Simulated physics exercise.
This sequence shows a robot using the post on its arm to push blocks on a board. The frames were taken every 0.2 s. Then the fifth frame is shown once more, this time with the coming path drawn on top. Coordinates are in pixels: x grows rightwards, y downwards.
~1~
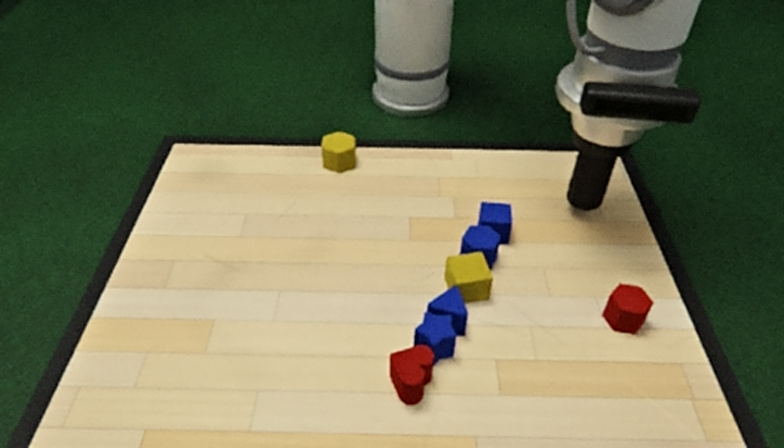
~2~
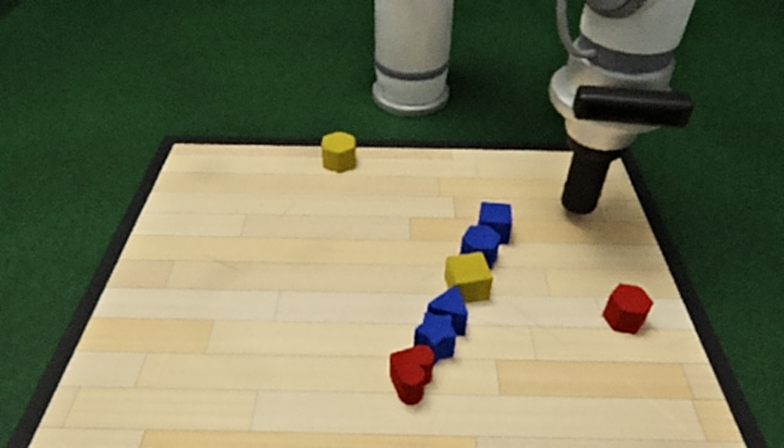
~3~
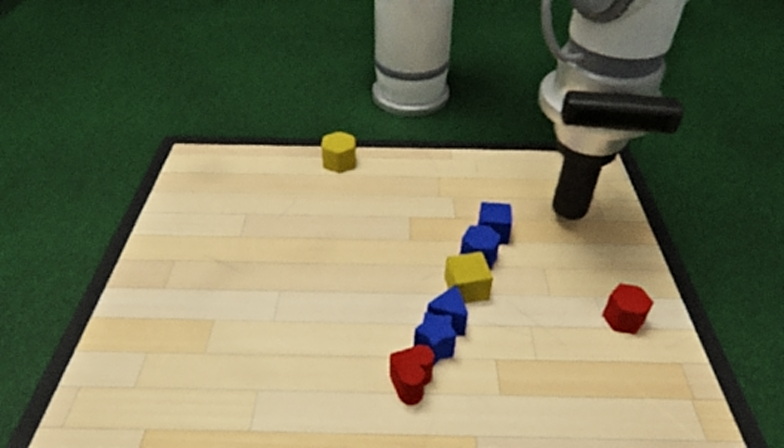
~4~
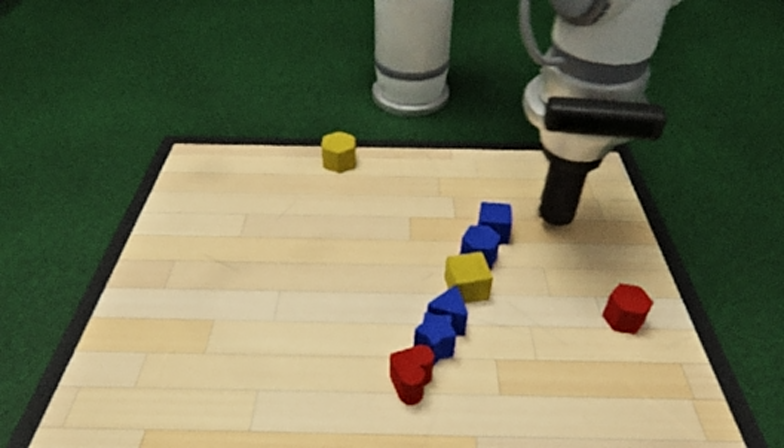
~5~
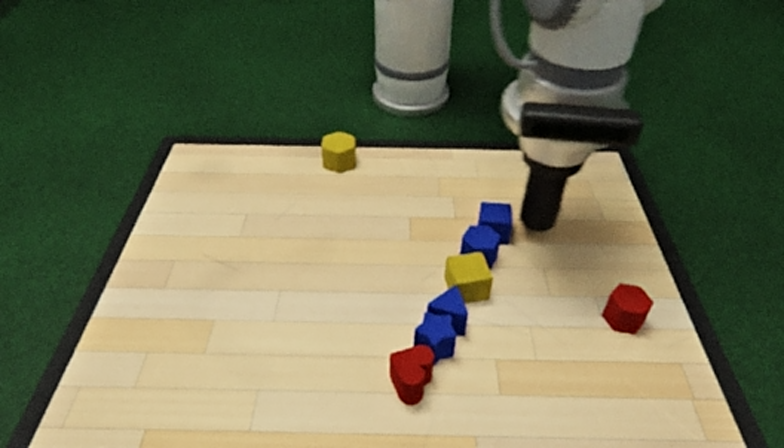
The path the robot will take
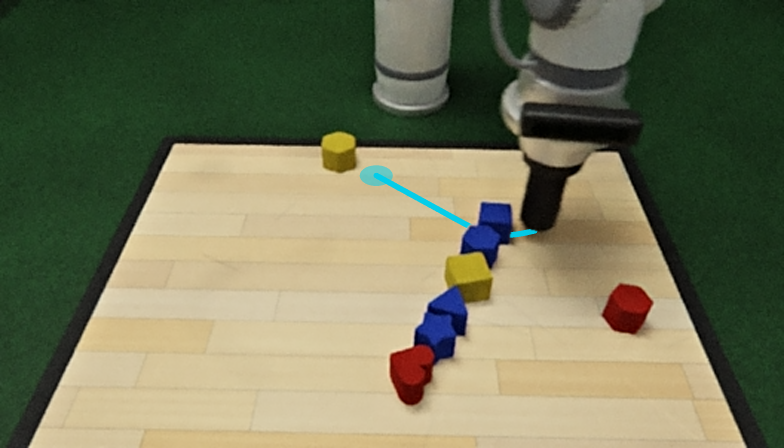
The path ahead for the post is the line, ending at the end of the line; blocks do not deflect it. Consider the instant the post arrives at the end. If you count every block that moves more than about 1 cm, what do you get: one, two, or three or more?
When the path ends, I think you'll find one block out of place by more than 1 cm.
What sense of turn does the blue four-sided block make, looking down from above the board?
From overhead, the rotation is counterclockwise.
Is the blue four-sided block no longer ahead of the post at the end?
Yes, that is what happens.
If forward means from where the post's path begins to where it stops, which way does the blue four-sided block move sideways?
Side: Left.
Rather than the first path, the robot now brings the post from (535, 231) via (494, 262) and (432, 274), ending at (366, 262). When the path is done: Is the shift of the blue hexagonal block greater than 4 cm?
I believe so.
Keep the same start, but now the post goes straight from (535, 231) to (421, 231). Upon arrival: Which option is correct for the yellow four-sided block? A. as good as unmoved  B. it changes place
A - as good as unmoved.
The drawn path runs from (535, 231) over (473, 228) and (422, 201) to (376, 175).
What follows on the original path. One third of the way, post at (474, 217); blue four-sided block at (442, 210), turned 25° anticlockwise.
Two thirds of the way, post at (422, 190); blue four-sided block at (426, 209), turned 50° anticlockwise.
At the end, post at (376, 165); blue hexagonal block not moved; blue four-sided block at (426, 209), turned 50° anticlockwise.
